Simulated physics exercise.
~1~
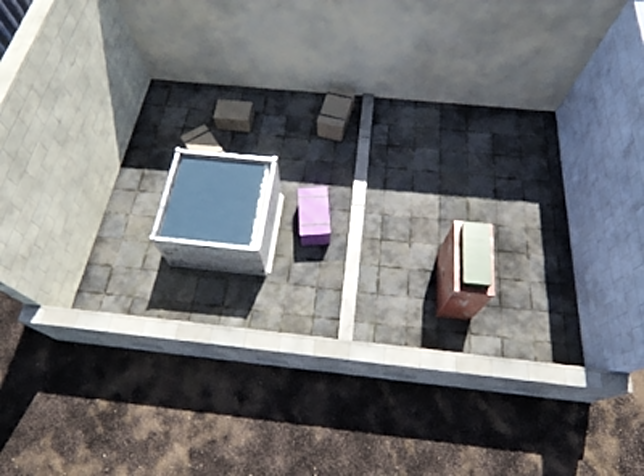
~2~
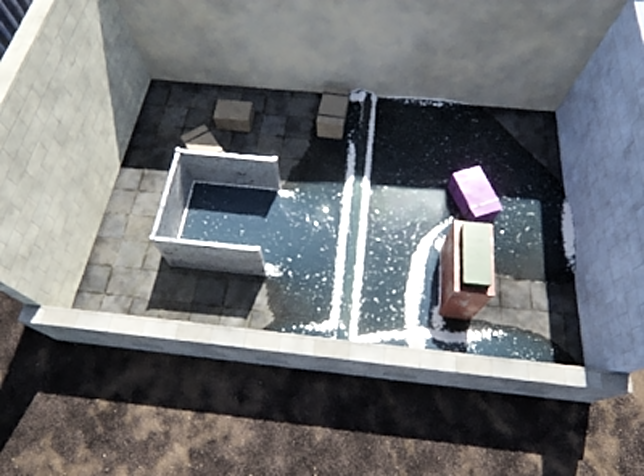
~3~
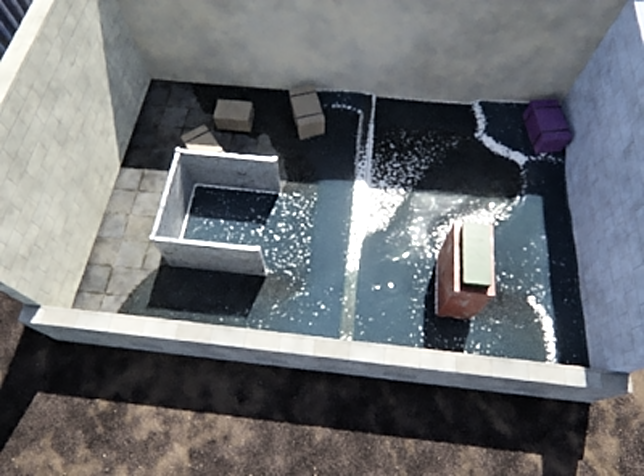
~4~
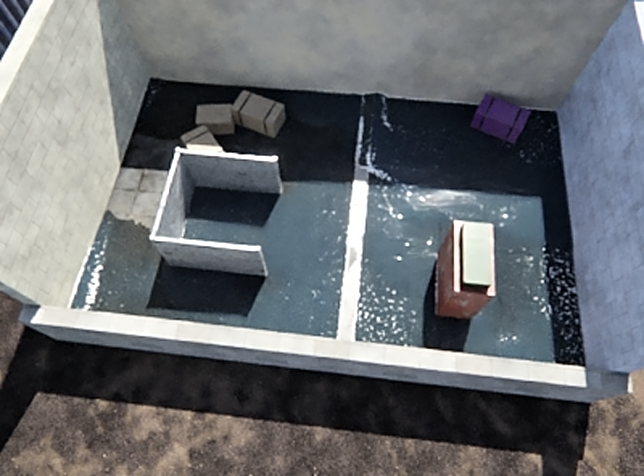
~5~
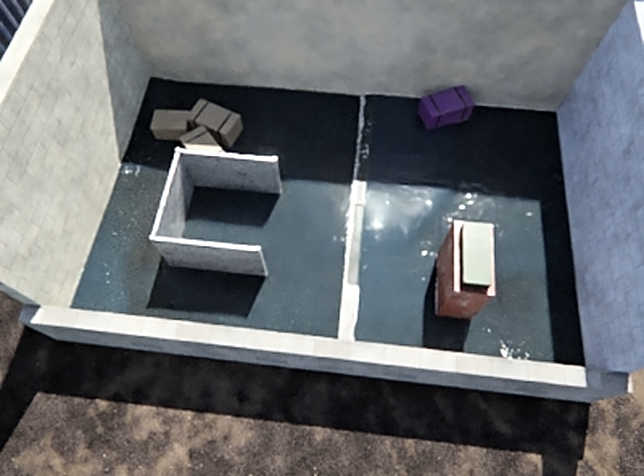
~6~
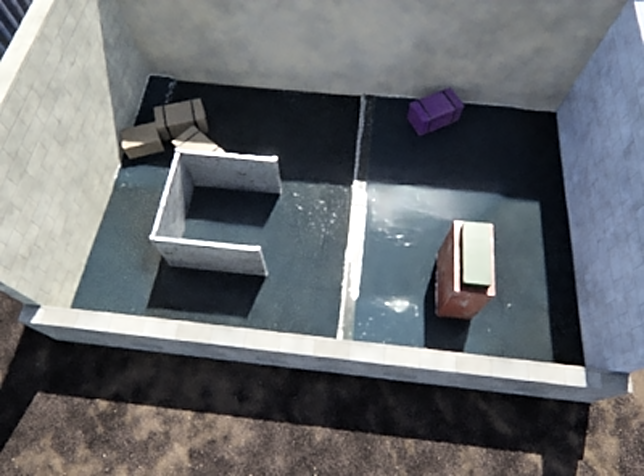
A pale, walled tank full of blue water stands left of centre on a grey paved pad, seen from high above, with a low kerb running across the pad. A purple trunk sits just right of the tank, brownish boxes lie toward the back left, and a reddish block with a pale green top stands beyond the kerb. The tank's right wall gives way, and water surges out, sweeping the trunk over the kerb toward the back right corner. As water spreads across the pad, the boxes drift left and bunch together. The trunk floats back leftward, ending still beyond the kerb.
